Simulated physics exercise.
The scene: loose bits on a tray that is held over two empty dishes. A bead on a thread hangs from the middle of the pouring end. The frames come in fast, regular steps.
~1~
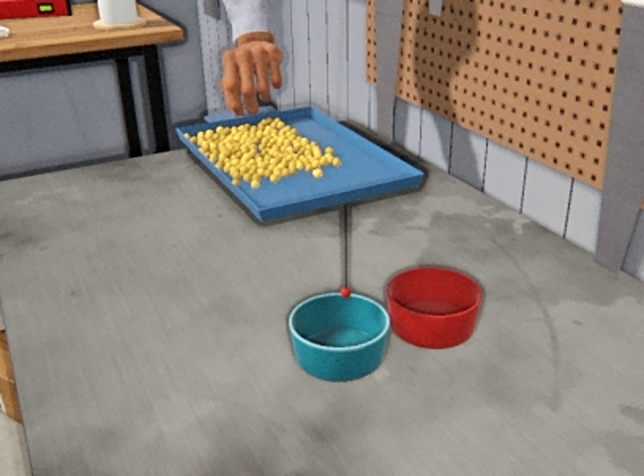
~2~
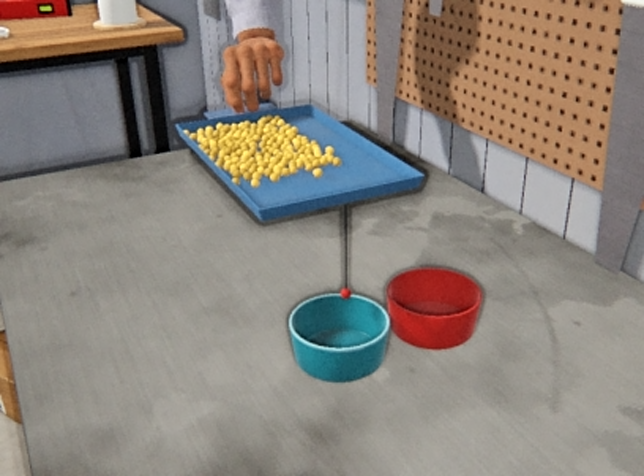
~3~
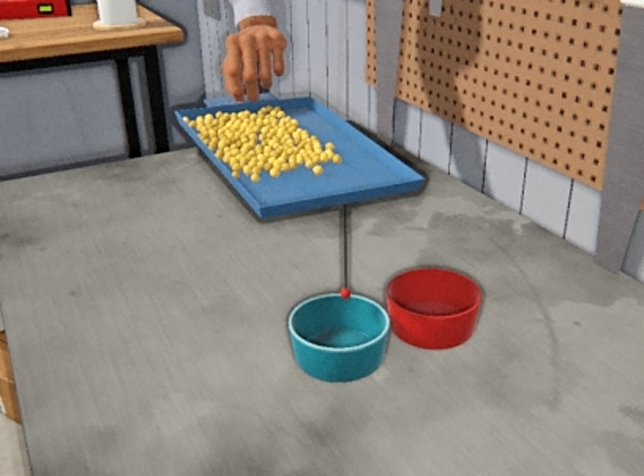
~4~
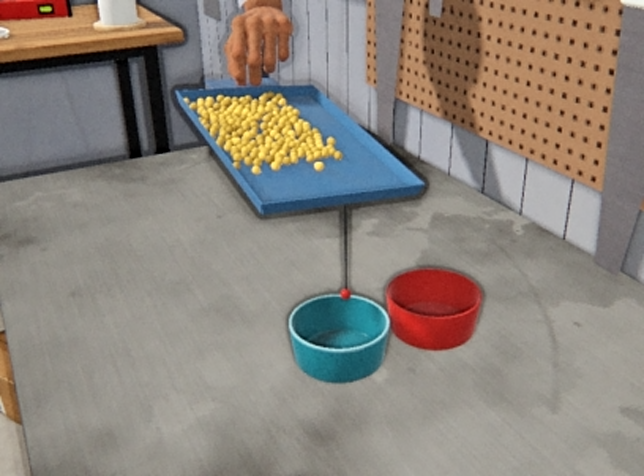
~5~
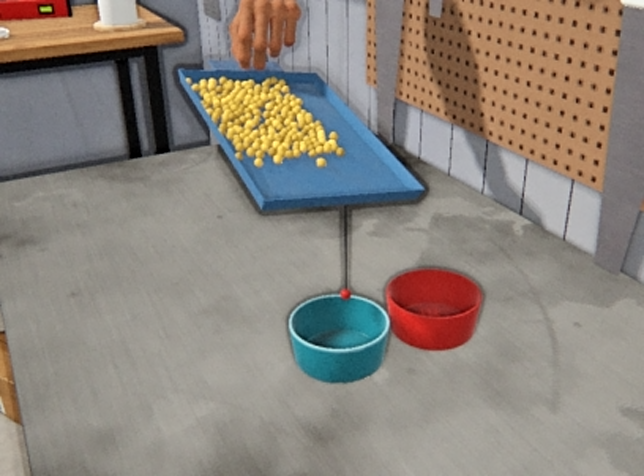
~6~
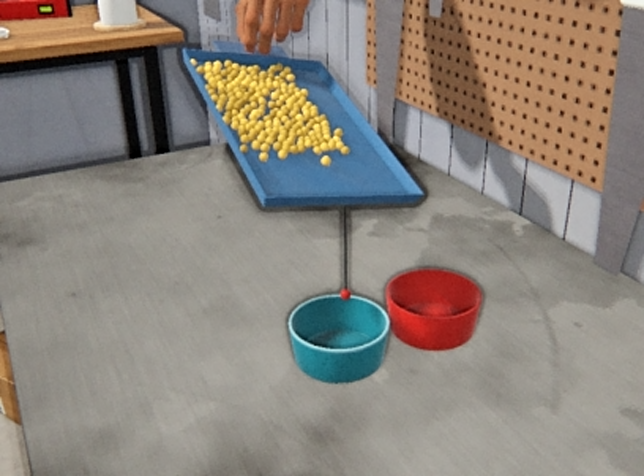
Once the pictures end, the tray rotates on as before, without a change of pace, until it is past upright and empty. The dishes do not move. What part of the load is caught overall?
Caught overall: Over half.
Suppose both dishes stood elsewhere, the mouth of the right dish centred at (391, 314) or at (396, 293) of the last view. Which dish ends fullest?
One: The right-hand dish. Two: The dish on the right.
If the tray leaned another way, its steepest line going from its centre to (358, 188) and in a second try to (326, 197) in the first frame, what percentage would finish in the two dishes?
About 60 and 40 per cent.
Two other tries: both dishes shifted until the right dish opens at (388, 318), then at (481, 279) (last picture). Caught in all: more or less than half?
At the first place less than half, at the second above a half.
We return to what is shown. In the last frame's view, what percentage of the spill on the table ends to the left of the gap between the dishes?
Near 20 %.
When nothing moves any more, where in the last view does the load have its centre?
Near (429, 321).
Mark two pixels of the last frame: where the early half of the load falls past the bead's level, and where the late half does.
First near (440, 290), later near (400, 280).
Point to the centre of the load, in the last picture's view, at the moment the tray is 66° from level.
Close to (411, 213).
Shortly afterwards, tray tipped steeply; near half on the tray; a little in the right dish; near a third in the air.
Next, tray tipped past a quarter turn; a little on the tray; a little in the left dish; near two thirds in the right dish; a little outside both; a little in the air.
Some moments later, tray tipped past a quarter turn; a little in the left dish; the bulk in the right dish; a little outside both.
In the end, tray tipped past a quarter turn; a little in the left dish; the bulk in the right dish; a little outside both.
